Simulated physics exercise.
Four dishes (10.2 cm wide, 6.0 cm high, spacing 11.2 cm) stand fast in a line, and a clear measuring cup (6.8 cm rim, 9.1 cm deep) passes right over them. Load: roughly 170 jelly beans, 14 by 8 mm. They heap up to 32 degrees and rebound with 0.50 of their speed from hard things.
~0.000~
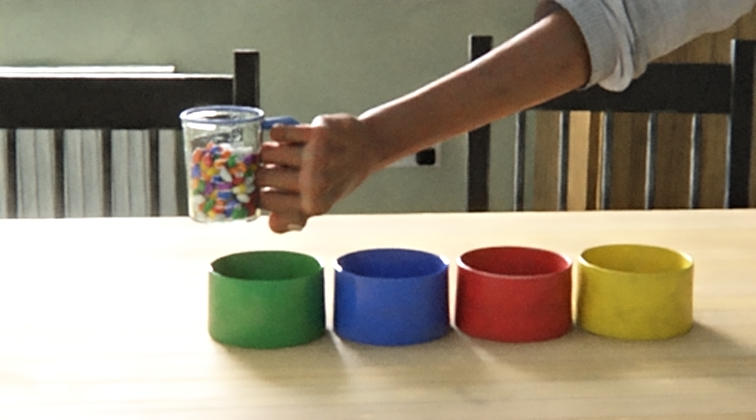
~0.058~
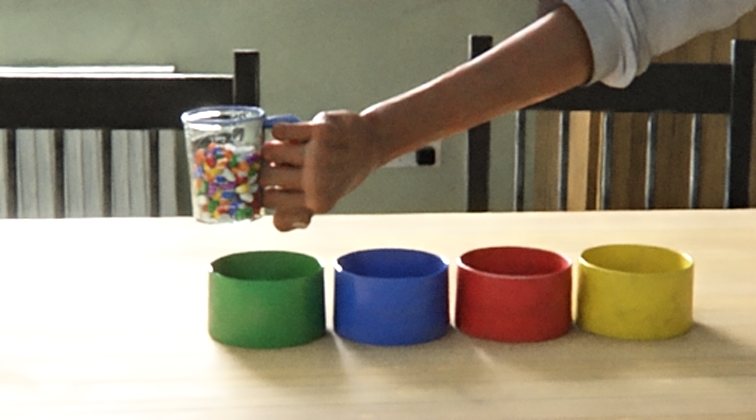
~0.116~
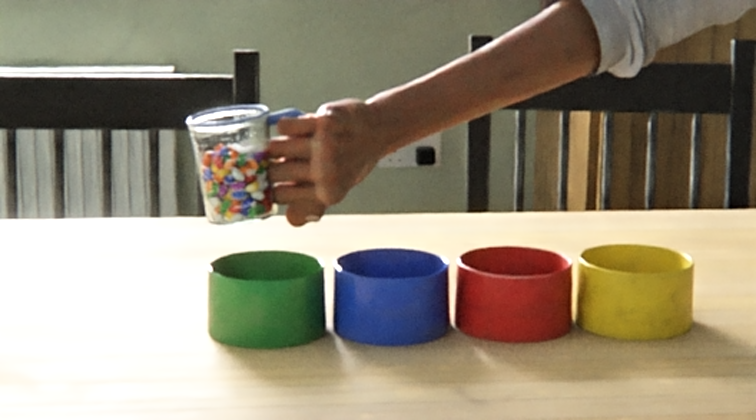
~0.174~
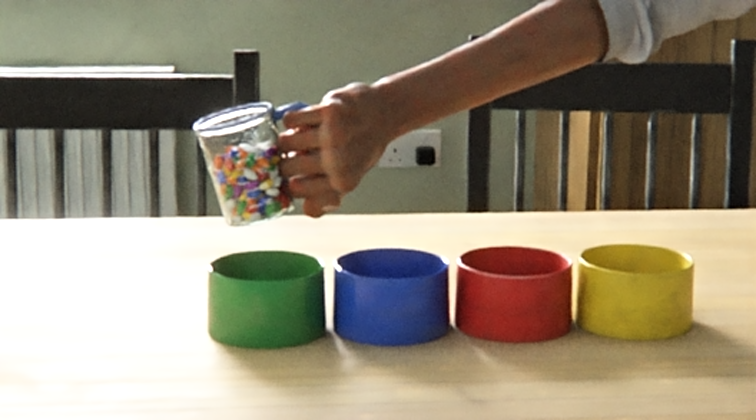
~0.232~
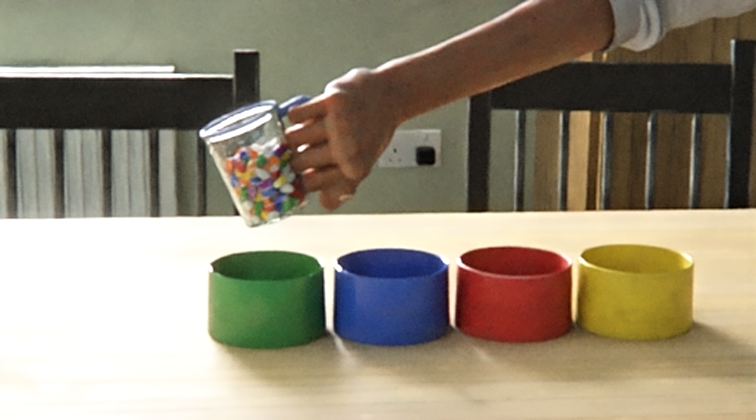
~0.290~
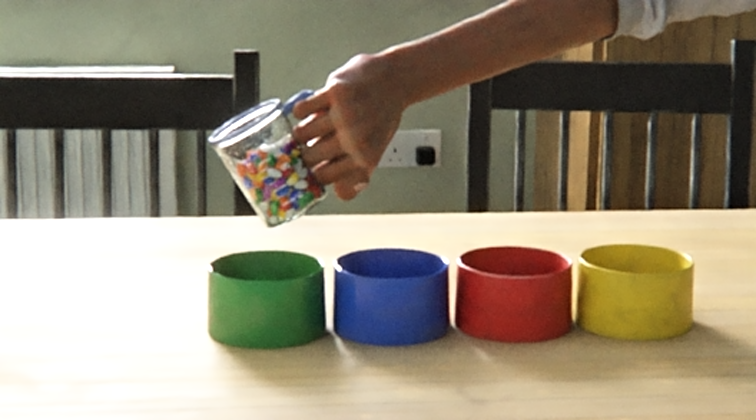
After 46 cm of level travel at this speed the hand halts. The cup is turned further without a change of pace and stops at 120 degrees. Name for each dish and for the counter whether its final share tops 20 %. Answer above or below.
Red below, blue above, green below, yellow below, counter below.
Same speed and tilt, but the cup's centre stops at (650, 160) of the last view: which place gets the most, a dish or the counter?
The winner: Blue.
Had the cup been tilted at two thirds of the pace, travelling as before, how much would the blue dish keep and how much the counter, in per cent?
In that case blue 30, counter 10.
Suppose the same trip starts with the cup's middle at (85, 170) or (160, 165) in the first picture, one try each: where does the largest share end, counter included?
The winner: Green; green.
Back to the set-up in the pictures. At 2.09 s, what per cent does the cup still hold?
About 0 per cent.
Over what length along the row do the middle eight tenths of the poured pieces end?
About 6 cm.
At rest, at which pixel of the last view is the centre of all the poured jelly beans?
Near (387, 309).
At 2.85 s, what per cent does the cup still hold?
Roughly 0 per cent.
Then, at 1.37 s, tilt 120 degrees; cup holds 0 %, blue 90 %.
After 2.09 s, tilt 120 degrees; cup holds 0 %, blue 95 %.
After 2.85 s, tilt 120 degrees; cup holds 0 %, blue 95 %.
In the end, at 3.2 s, red 0 %, blue 95 %, green 0 %, yellow 0 %, counter 5 %.
